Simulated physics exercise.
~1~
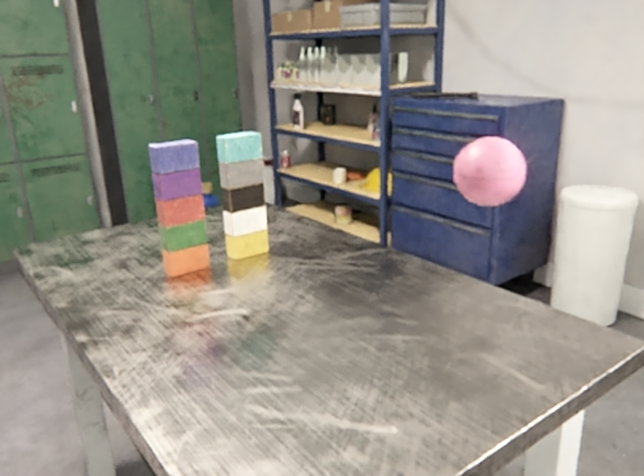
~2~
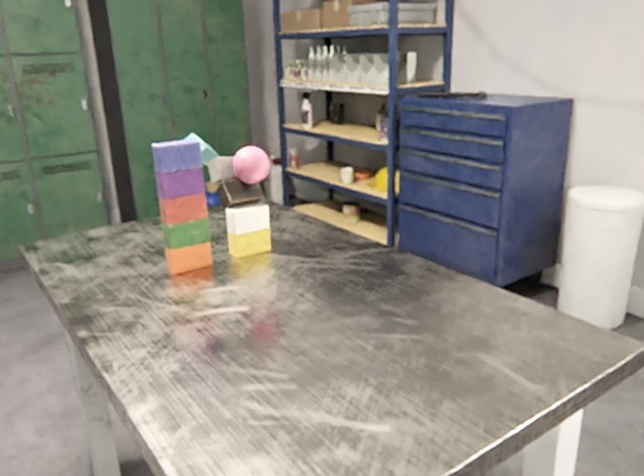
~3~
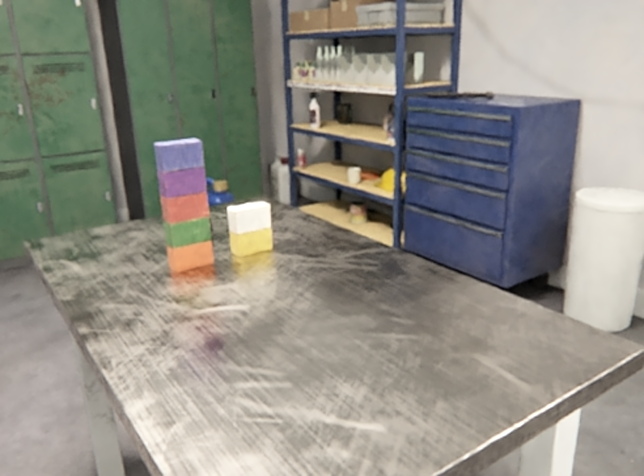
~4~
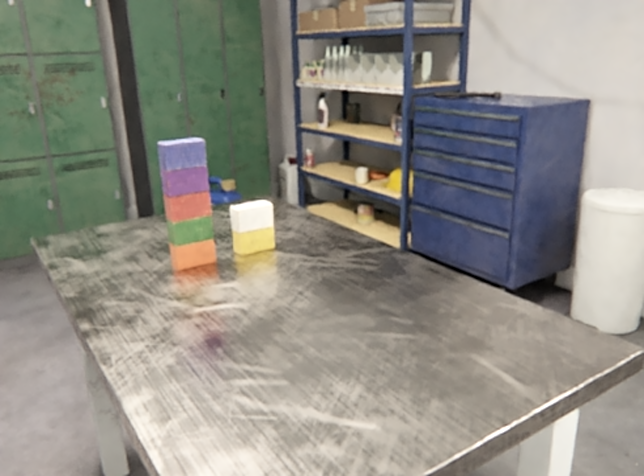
On a scratched metal table with two stacks of coloured blocks, a pink ball flew in from the right and knocked the turquoise, grey and black blocks off the shorter stack and out of sight, leaving white on yellow beside the untouched taller stack.
